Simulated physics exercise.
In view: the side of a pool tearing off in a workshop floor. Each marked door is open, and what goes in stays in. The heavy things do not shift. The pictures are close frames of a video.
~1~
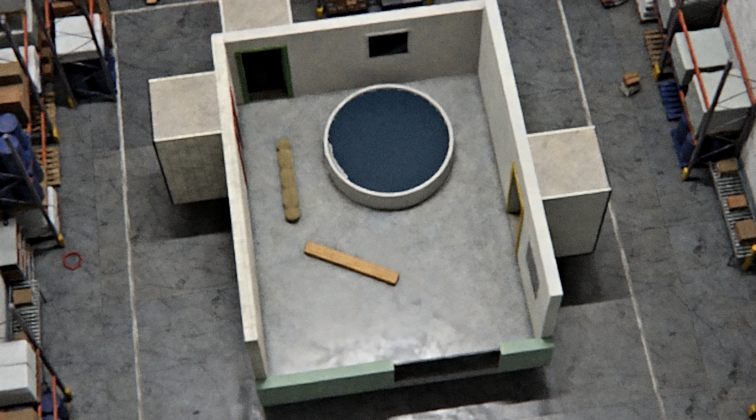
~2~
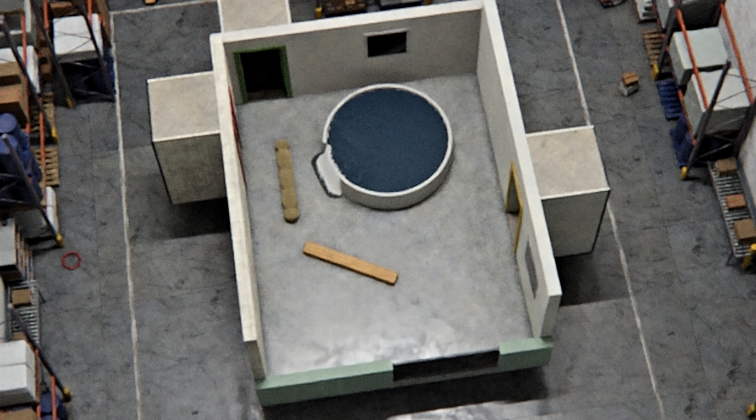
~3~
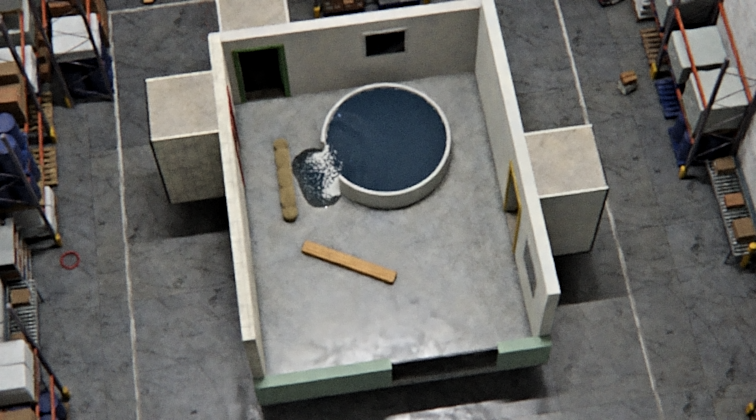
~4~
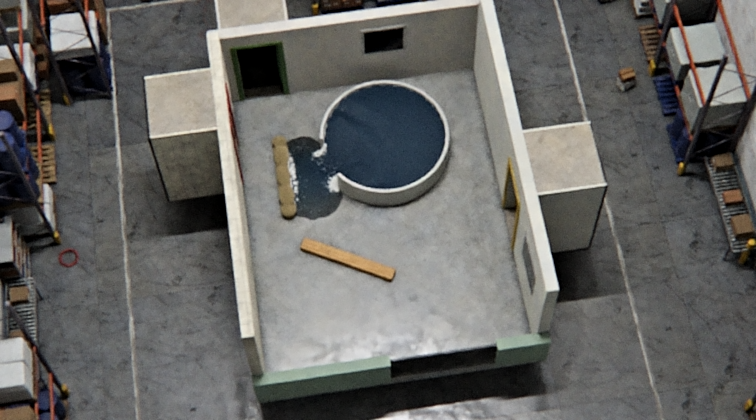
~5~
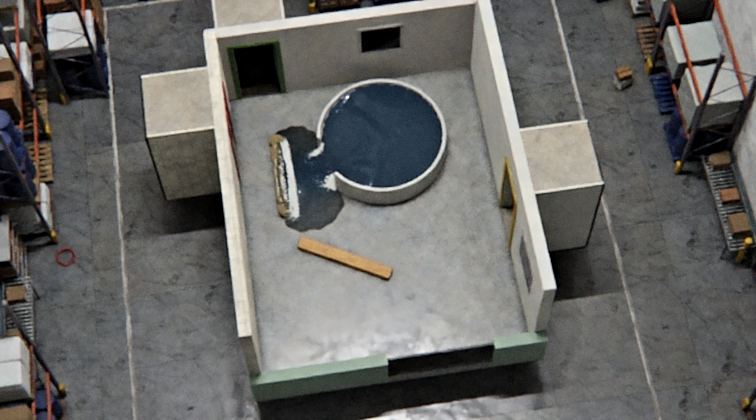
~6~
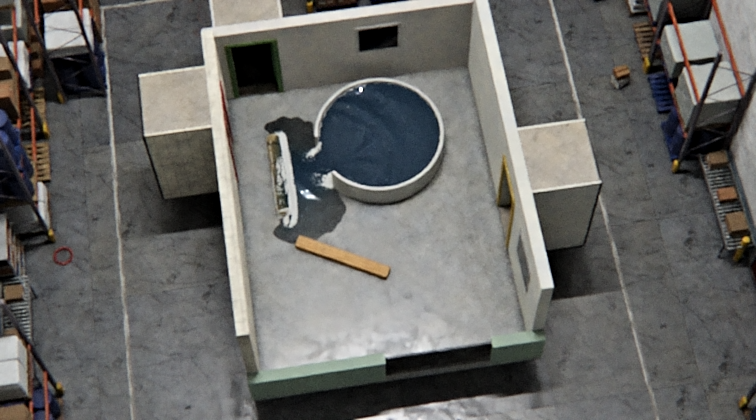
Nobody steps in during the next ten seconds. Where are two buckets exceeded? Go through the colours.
One by one: The red door holds within the limit; the green door floods; the yellow door floods.
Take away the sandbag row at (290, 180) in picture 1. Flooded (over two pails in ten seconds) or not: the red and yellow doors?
One by one: The red door stays under, the yellow door takes less.
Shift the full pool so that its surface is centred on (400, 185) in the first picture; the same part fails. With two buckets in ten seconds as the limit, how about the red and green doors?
Then: Red door lets less in, green door passes that mark.
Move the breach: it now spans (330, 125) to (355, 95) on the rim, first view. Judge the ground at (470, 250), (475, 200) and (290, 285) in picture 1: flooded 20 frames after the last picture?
One after the other: Not flooded, not flooded, covered.
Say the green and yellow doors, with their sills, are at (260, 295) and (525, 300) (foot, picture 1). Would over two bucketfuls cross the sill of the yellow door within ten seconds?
One by one: The yellow one passes that mark.
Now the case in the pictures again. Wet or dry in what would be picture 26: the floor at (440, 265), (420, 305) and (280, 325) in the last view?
In turn: Under water, dry, flooded.
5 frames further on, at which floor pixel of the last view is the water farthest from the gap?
I would point to (269, 294).
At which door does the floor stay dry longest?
The yellow-painted one.
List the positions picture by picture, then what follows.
In the first frame, still water in the pool at (389, 141).
In the second frame, water pours out at (332, 170) and has run to (340, 194).
In the third frame, water pours out at (330, 170) and has run to (312, 202).
In the fourth frame, water pours out at (329, 168) and has run to (302, 213).
In the fifth frame, water pours out at (326, 166) and has run to (293, 225).
In the sixth frame, water pours out at (323, 165) and has run to (283, 235).
A moment on, water covers 25 % of the floor; the red door not reached, the green door wet at the sill, nothing in, the yellow door not reached.
Next, water covers 40 % of the floor; the red door wet at the sill, nothing in, the green door under two buckets in, the yellow door not reached.
Then, water covers 60 % of the floor; the red door wet at the sill, nothing in, the green door over two buckets in, the yellow door not reached.
Later, water covers 90 % of the floor; the red door wet at the sill, nothing in, the green door far over two buckets in, the yellow door under two buckets in.
In the end, water covers 95 % of the floor; the red door wet at the sill, nothing in, the green door far over two buckets in, the yellow door over two buckets in.
